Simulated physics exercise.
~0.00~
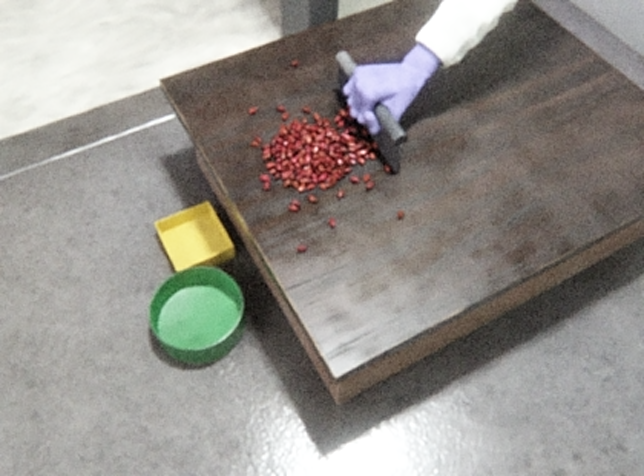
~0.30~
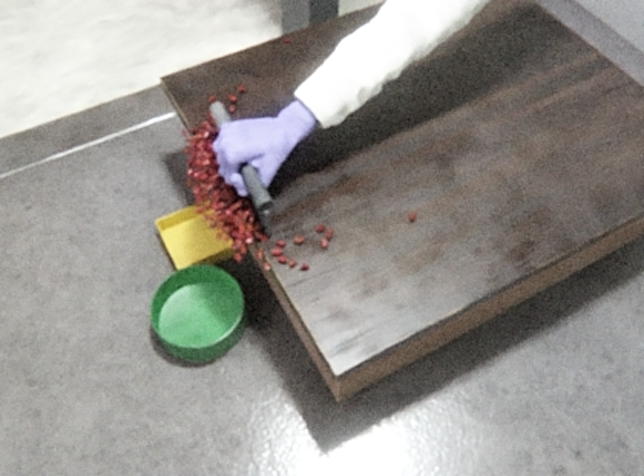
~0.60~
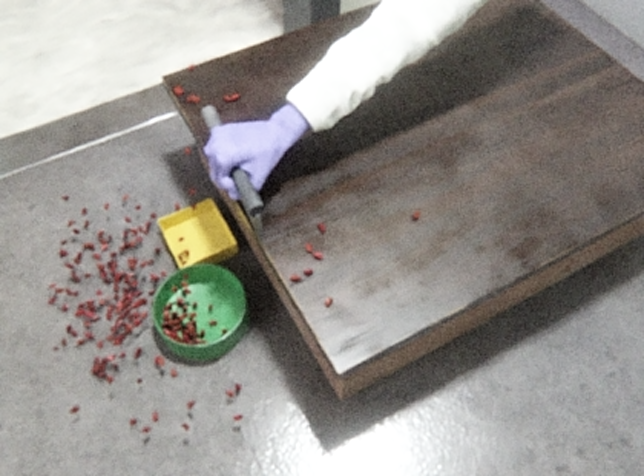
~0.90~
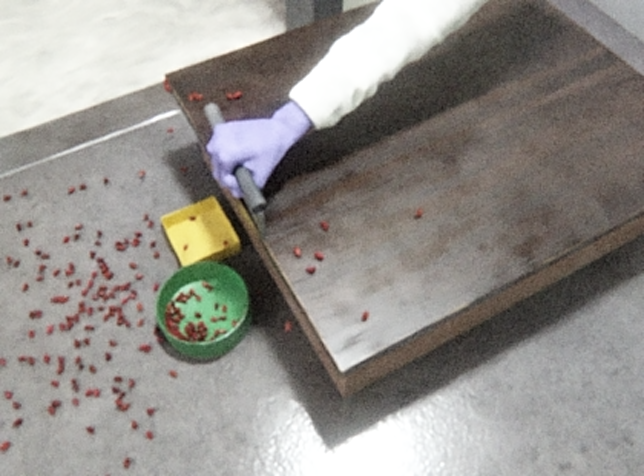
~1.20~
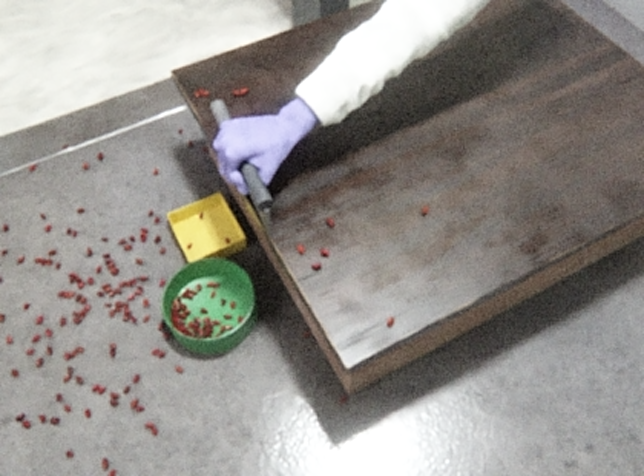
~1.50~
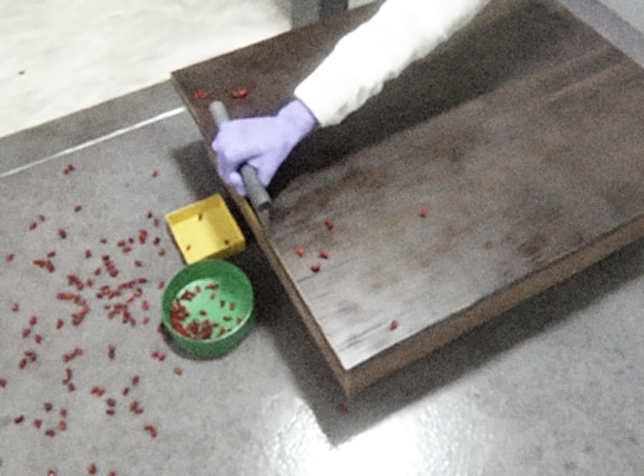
Scraper in a gloved hand sweeping red beans left off a dark tabletop, most scattering across the floor, some landing in a green pot.
